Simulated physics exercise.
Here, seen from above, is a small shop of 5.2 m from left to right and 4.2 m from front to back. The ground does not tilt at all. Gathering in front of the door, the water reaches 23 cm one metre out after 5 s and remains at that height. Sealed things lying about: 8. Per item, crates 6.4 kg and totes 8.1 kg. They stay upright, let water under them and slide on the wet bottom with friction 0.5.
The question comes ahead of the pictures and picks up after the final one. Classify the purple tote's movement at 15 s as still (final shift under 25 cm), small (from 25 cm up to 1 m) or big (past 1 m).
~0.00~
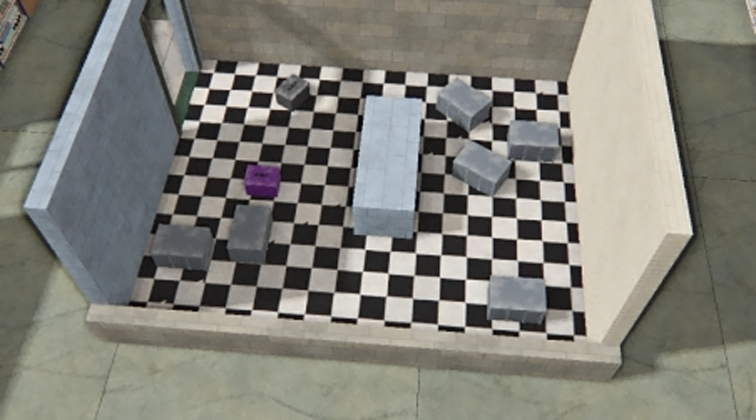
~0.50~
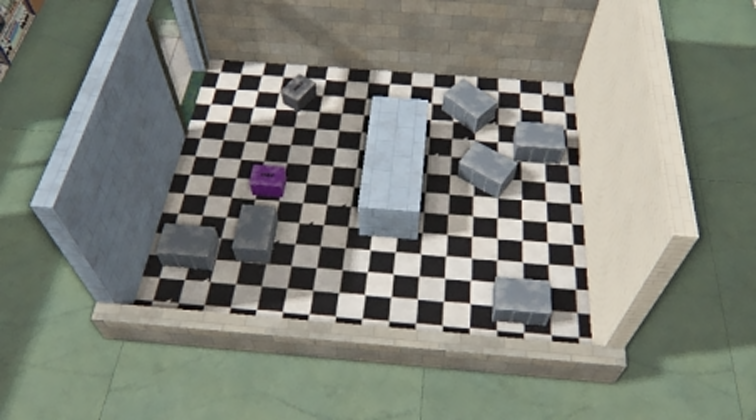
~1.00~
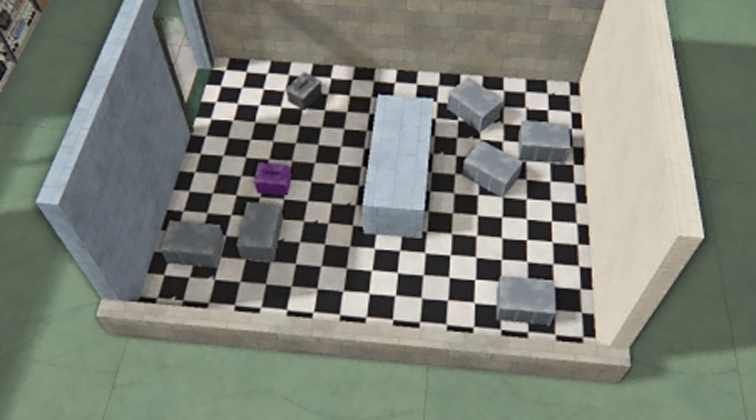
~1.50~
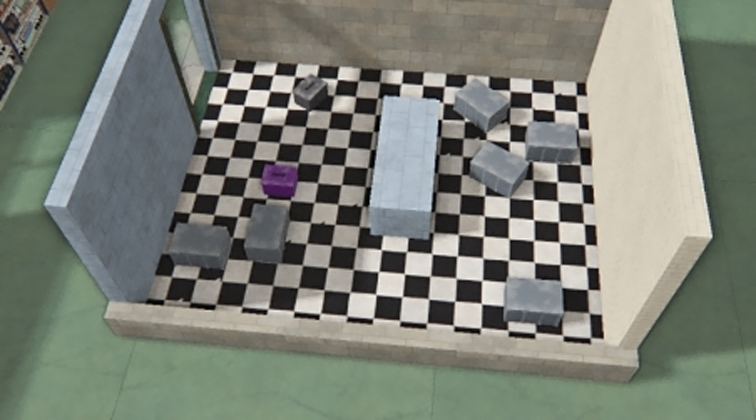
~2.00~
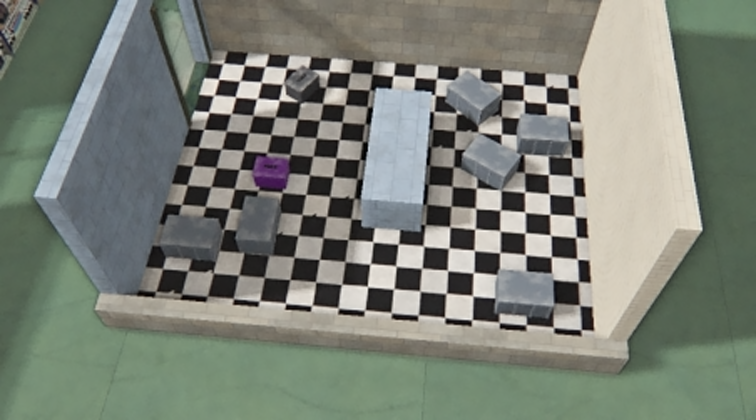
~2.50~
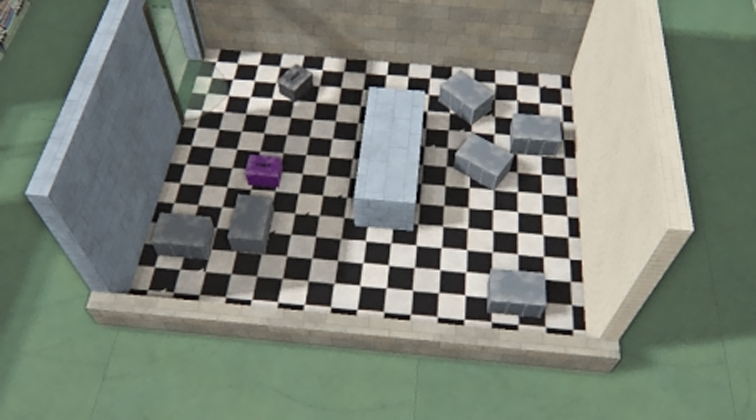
Still.
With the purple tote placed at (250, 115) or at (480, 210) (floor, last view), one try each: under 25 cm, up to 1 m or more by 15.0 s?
So, one try each: It goes a long distance the first time and budges a bit the second.
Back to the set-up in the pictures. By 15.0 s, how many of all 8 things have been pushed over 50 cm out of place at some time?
I count 7.
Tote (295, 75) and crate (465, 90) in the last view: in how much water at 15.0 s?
Roughly 10 and 11 cm.
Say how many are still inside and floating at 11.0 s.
That would be 5 of them.
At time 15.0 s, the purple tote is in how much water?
Somewhere close to 6 cm.
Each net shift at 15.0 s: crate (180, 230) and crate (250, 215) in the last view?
140 cm and 60 cm respectively.
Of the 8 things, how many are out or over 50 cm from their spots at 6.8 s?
Answer: 1.
After 3.5 s the purple tote is near (263, 165), 0.0 m from its start, aground; 0 afloat.
After 6.8 s the purple tote is near (263, 165), 0.0 m from its start, aground; 0 afloat.
After 11.0 s the purple tote is near (263, 165), 0.0 m from its start, aground; 5 afloat.
After 15.0 s the purple tote is near (264, 169), 0.0 m from its start, aground; 7 afloat.
